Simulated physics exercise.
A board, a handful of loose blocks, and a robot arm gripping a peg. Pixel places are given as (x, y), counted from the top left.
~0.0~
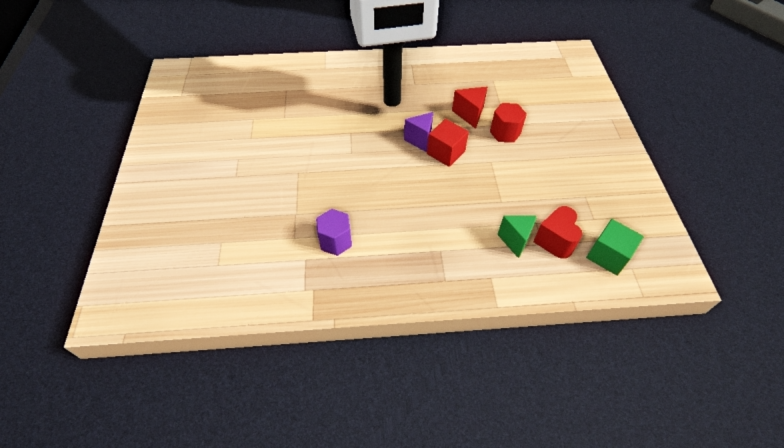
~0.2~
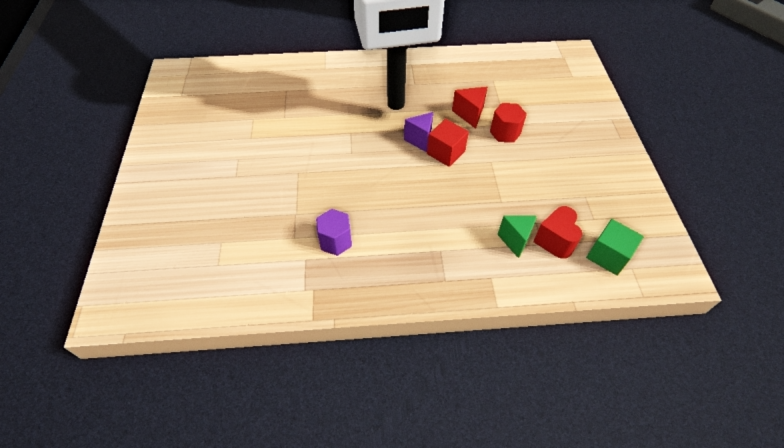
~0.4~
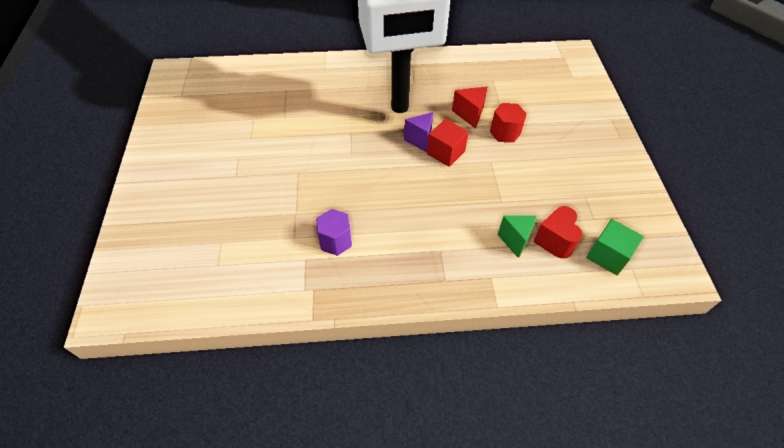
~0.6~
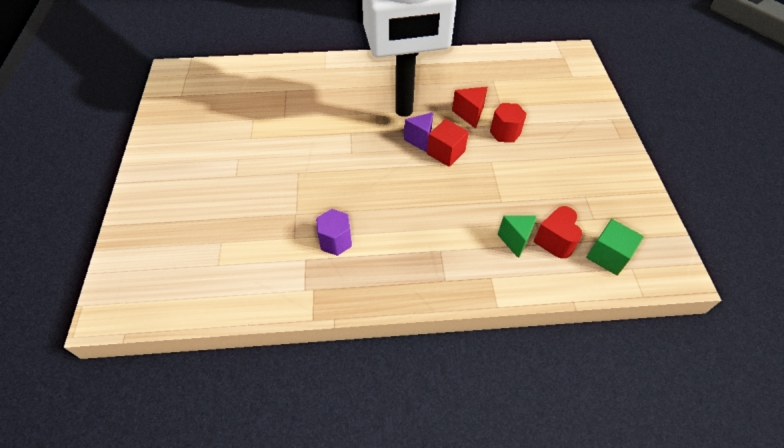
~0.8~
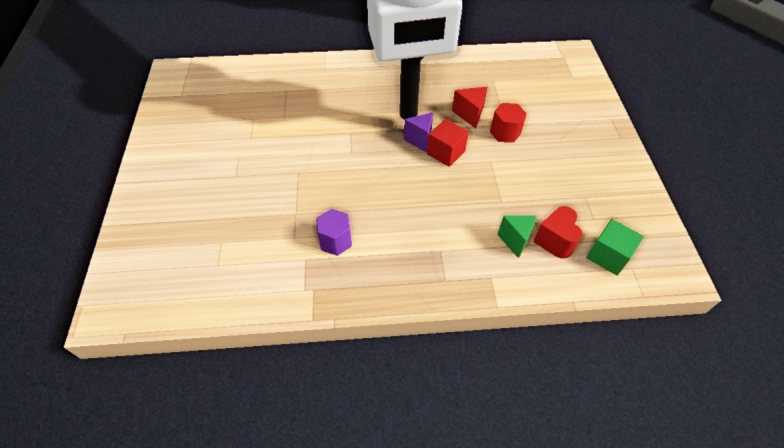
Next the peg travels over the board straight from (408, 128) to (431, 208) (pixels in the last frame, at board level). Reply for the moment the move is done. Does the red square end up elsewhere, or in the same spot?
The push reaches it.
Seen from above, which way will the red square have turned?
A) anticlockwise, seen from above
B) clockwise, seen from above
My answer is option A.
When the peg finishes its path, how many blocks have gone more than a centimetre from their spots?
Two blocks.
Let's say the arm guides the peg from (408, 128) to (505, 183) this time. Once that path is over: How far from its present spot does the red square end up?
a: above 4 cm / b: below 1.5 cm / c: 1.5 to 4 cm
Letter a.
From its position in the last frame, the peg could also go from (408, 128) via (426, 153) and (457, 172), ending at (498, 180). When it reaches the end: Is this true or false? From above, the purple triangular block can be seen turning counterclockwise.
That claim is false.
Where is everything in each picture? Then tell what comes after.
The first picture shows lower end of the peg at (392, 101), tops of blocks, purple triangular block at (422, 120), red square at (449, 132), red triangular block at (474, 94).
The second picture shows peg at (396, 104), blocks as before.
The third picture shows peg at (400, 108), blocks as before.
The fourth picture shows peg at (404, 111), blocks as before.
The fifth picture shows peg at (409, 115), purple triangular block at (422, 120), red square at (449, 132), red triangular block at (474, 94).
What follows on the original path. One third of the way, peg at (416, 140); purple triangular block at (431, 142), turned 20° anticlockwise; red square at (455, 139), turned 50° anticlockwise.
Two thirds of the way, peg at (424, 167); purple triangular block at (444, 161), turned 65° anticlockwise; red square at (456, 139), turned 55° anticlockwise.
At the end, peg at (432, 196); purple triangular block at (446, 163), turned 80° anticlockwise; red square at (456, 139), turned 55° anticlockwise; red triangular block not moved.
